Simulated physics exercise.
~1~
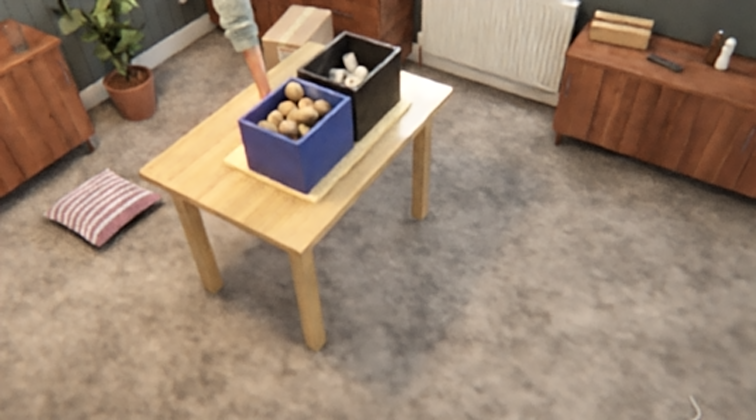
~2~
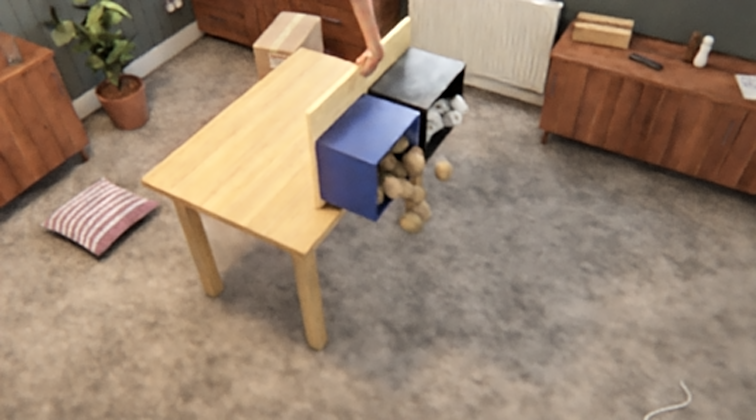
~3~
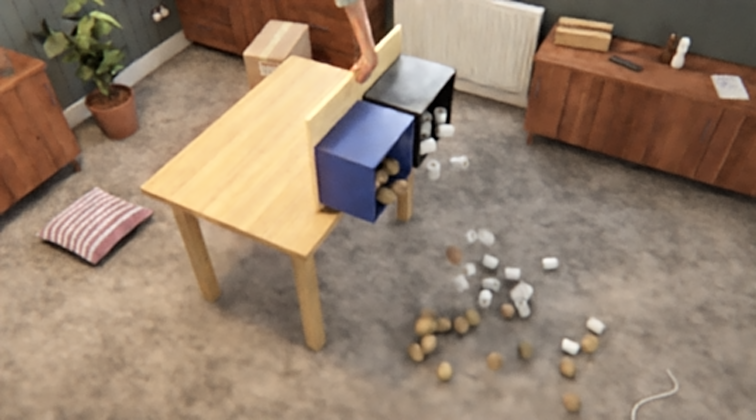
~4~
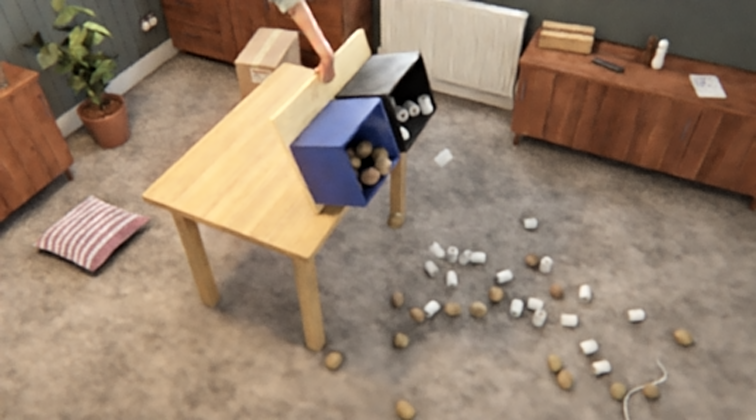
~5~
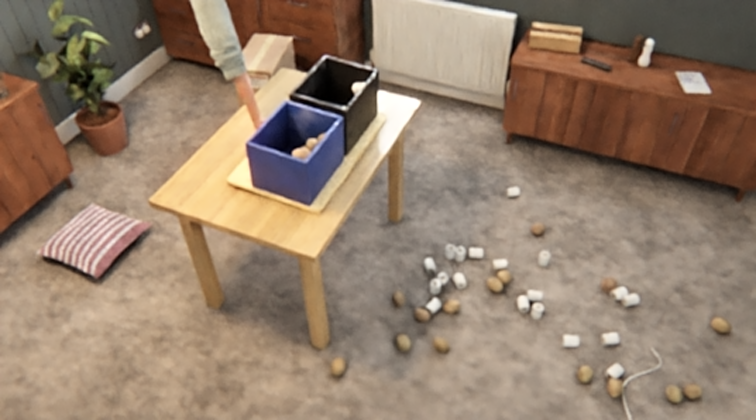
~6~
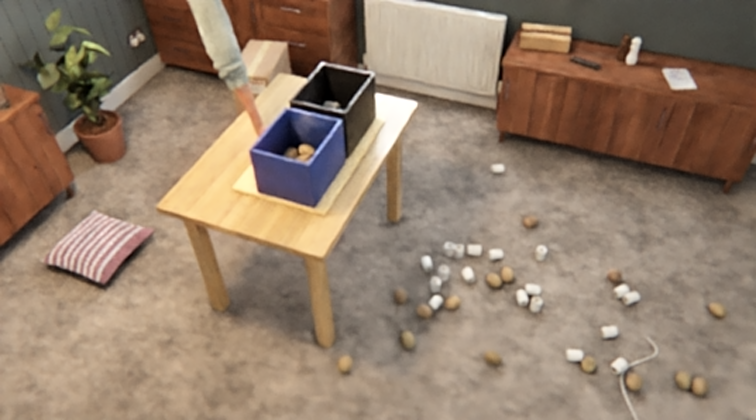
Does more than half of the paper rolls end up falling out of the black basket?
Yes, more than half of the paper rolls fall out of the black basket and end up scattered on the carpet among the potatoes.
A board carrying a blue basket of potatoes and a black basket of white paper rolls sits on a wooden table, with a hand at its left side. The hand tips the board up over its right edge until it stands upright and both baskets lie on their sides. Potatoes tumble out first, then paper rolls follow, and both scatter across the carpet to the right. The hand begins to lower the board while a few more pieces drop. Finally the board lies flat again, with some potatoes still in the blue basket and many pieces strewn over the floor.
